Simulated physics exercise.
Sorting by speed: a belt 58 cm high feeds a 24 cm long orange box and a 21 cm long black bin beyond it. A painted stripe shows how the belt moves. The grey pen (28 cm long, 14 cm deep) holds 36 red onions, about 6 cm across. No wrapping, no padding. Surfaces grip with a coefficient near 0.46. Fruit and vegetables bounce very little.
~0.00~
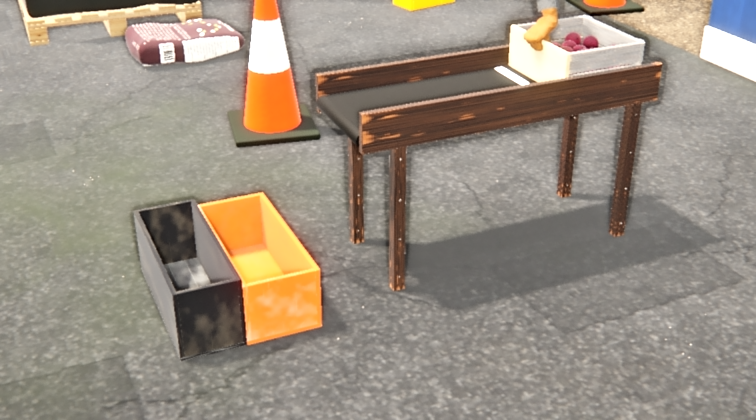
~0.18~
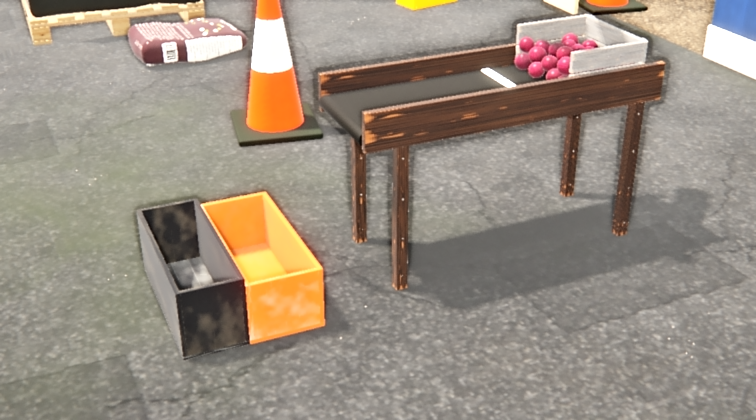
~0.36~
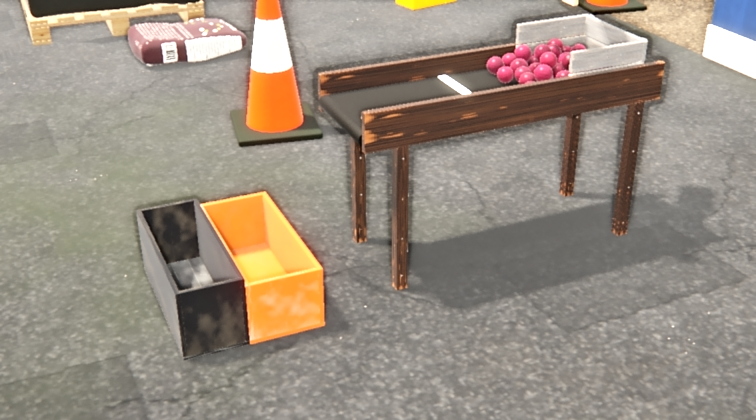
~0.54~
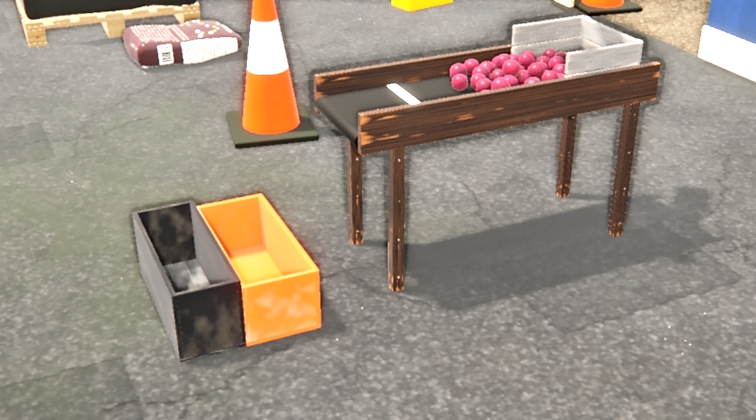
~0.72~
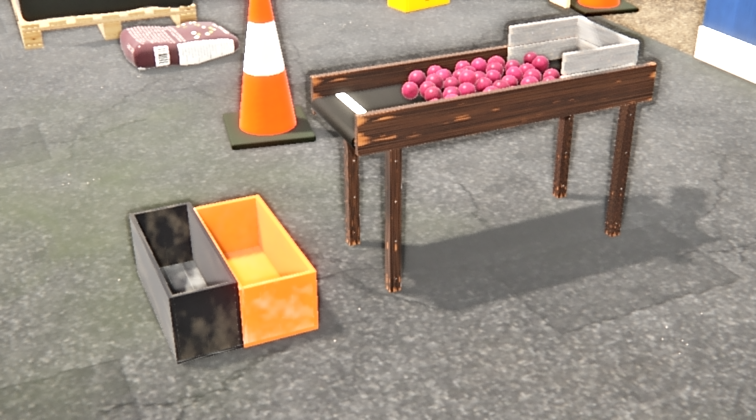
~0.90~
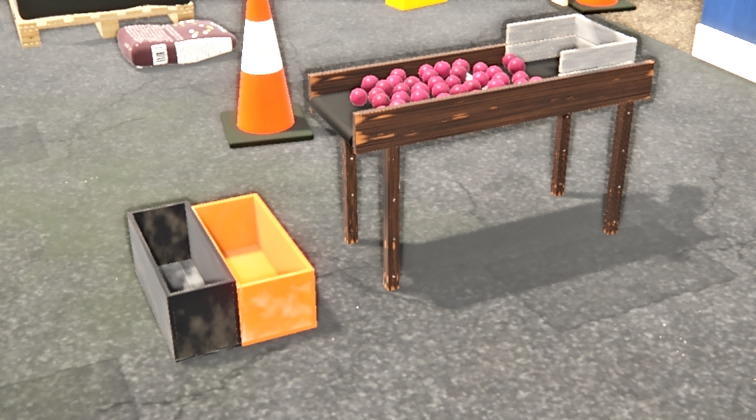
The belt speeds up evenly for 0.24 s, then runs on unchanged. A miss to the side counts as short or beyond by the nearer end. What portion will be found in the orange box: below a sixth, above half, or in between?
Expect upwards of half of the load in the orange box.
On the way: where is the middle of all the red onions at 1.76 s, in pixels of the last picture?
At about (254, 269).
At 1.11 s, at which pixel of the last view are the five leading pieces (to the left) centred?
At about (319, 124).
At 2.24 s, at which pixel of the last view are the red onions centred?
Around (243, 277).
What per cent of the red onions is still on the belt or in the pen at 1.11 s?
Roughly 85 per cent.
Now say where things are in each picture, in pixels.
In the first picture (we follow the rim corner now nearest the camera), grey pen at (569, 54); orange box at (247, 285); belt has run 0 cm; nothing out yet.
In the second picture, grey pen at (572, 53); belt has run 7 cm.
In the third picture, grey pen at (572, 52); belt has run 24 cm; 11 out, the lowest onion at (505, 75).
In the fourth picture, grey pen at (568, 54); belt has run 41 cm; 23 out.
In the fifth picture, grey pen at (564, 54); belt has run 59 cm; 31 out, the lowest onion at (513, 68).
In the sixth picture, grey pen at (562, 52); orange box at (241, 286); belt has run 76 cm; 35 out, the lowest onion at (481, 71).
After 1.11 s, 30 on the belt and 6 in the air.
After 1.38 s, 7 in the orange box, 15 on the belt and 14 in the air.
After 1.76 s, 25 in the orange box, 2 on the belt and 9 in the air.
When it is over (at 2.24 s), 36 in the orange box. Asked share, 36 of 36, 100 per cent.
